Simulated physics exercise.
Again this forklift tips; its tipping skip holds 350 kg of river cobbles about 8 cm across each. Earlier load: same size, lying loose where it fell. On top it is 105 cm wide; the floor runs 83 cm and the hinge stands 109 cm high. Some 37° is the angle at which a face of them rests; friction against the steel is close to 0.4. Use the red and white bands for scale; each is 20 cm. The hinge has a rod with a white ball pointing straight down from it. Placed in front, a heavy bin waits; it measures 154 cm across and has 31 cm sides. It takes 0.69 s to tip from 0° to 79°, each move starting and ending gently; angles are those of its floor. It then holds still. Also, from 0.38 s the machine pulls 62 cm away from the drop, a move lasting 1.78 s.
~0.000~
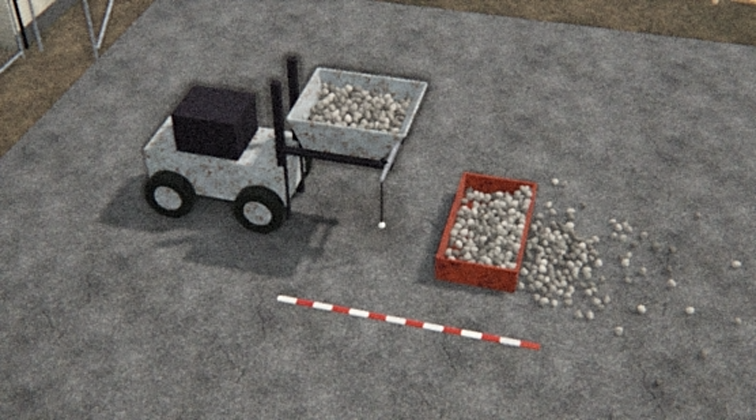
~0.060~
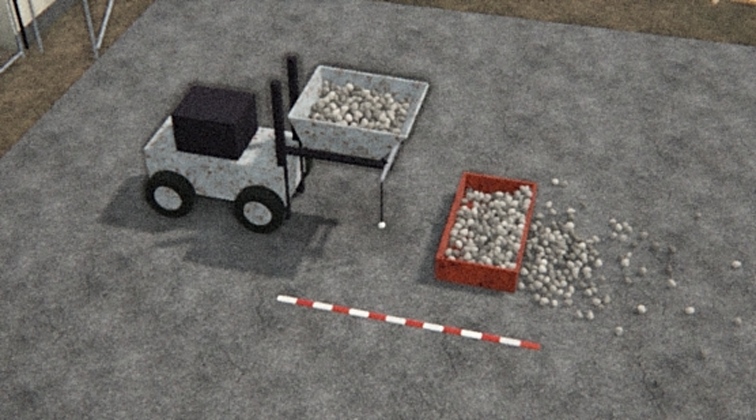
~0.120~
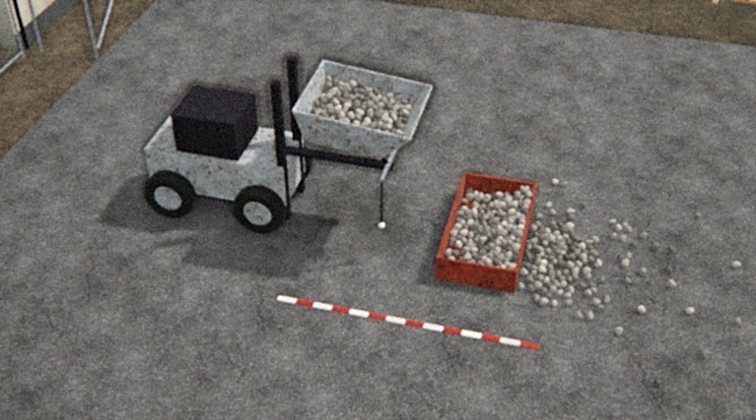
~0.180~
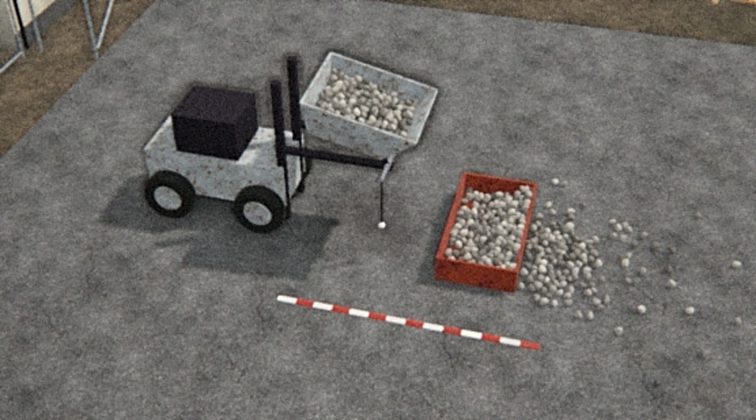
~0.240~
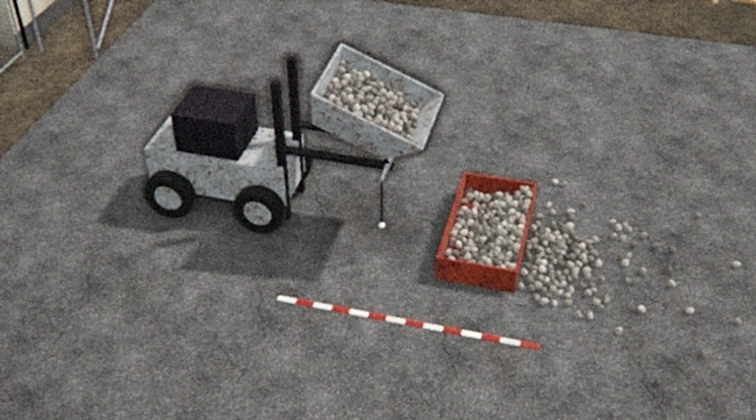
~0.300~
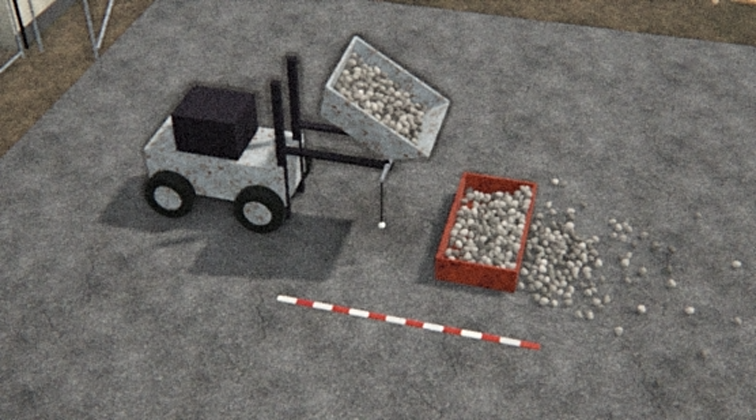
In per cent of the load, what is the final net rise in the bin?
It comes to roughly 77 per cent.
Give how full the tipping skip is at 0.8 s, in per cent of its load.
It still holds about 80 per cent.
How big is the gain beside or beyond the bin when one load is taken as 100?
10 in a hundred.
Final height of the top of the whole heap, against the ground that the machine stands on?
It reaches near 44 cm up from the ground.
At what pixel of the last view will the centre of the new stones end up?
Centre: Approx. (485, 225).
After 0.5 s the floor is at 67°; in per cent of one load, 100 in the tipping skip, 69 in the bin, 31 beside or beyond the bin; the foremost stones are at (697, 282).
After 0.8 s the floor is at 79°; in per cent of one load, 82 in the tipping skip, 5 short of the bin, 82 in the bin, 31 beside or beyond the bin; the foremost stones are at (697, 282).
After 2.6 s the floor is at 79°; in per cent of one load, 0 in the tipping skip, 11 short of the bin, 147 in the bin, 42 beside or beyond the bin; the foremost stones are at (720, 324).
After 5.1 s the floor is at 79°; in per cent of one load, 0 in the tipping skip, 11 short of the bin, 147 in the bin, 42 beside or beyond the bin; the foremost stones are at (721, 325). Net gain in the bin, 77.
